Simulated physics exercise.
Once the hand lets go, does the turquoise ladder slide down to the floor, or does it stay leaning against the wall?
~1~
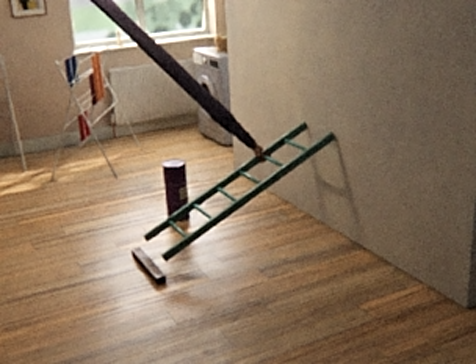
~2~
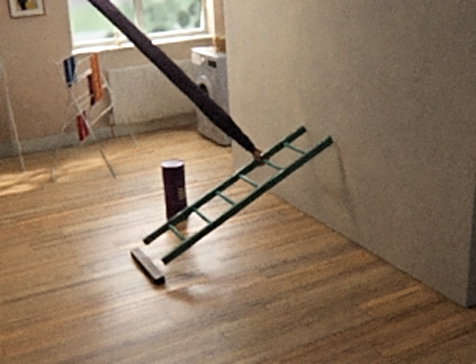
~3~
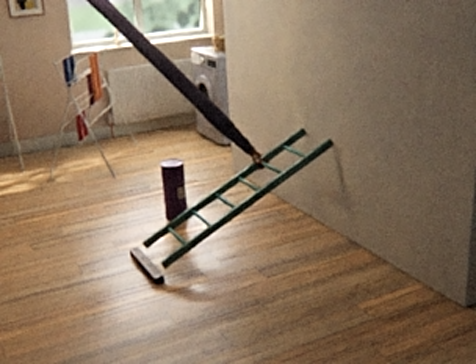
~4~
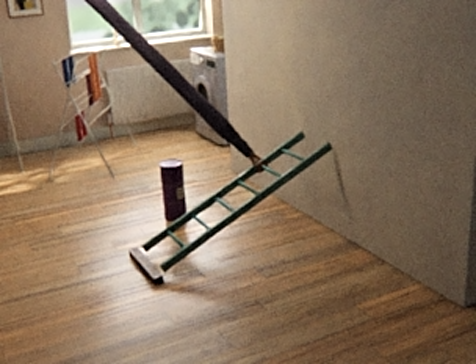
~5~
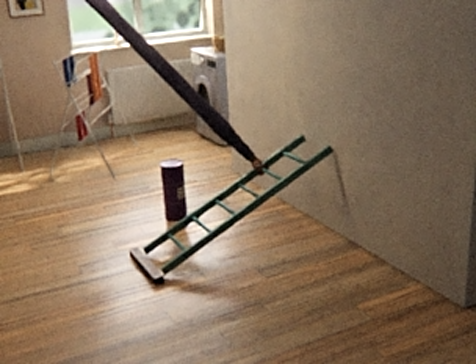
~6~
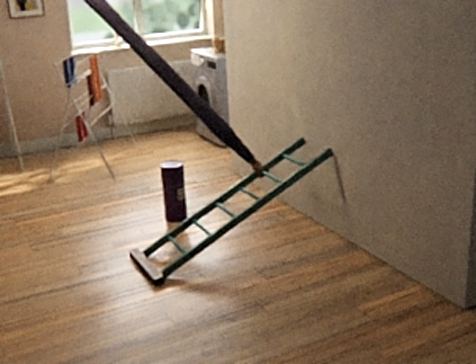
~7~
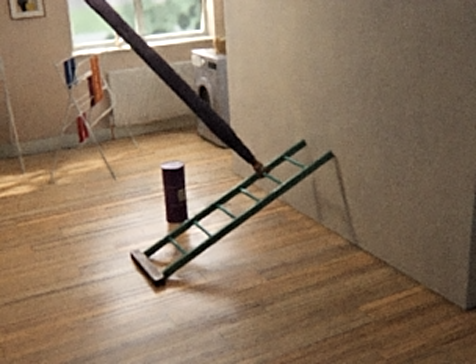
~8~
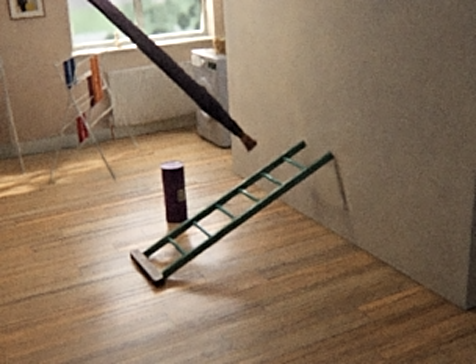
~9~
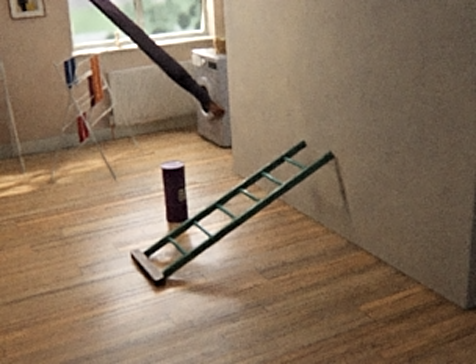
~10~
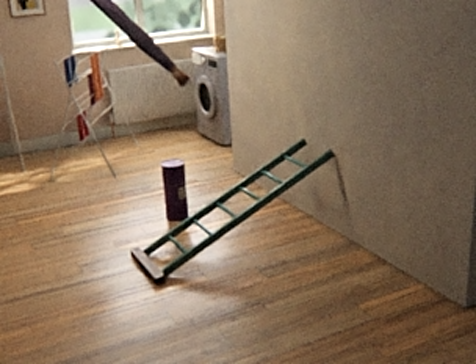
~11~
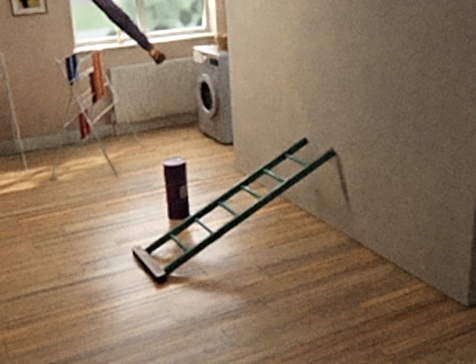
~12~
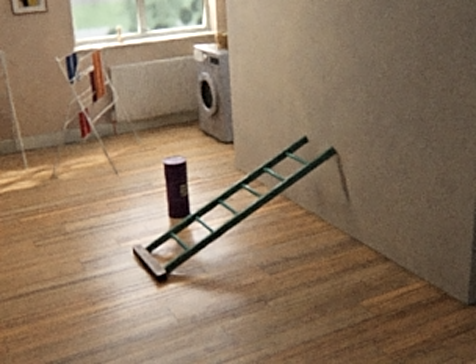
The turquoise ladder stays up, still leaning against the wall with its foot at the batten after the hand has drawn away.
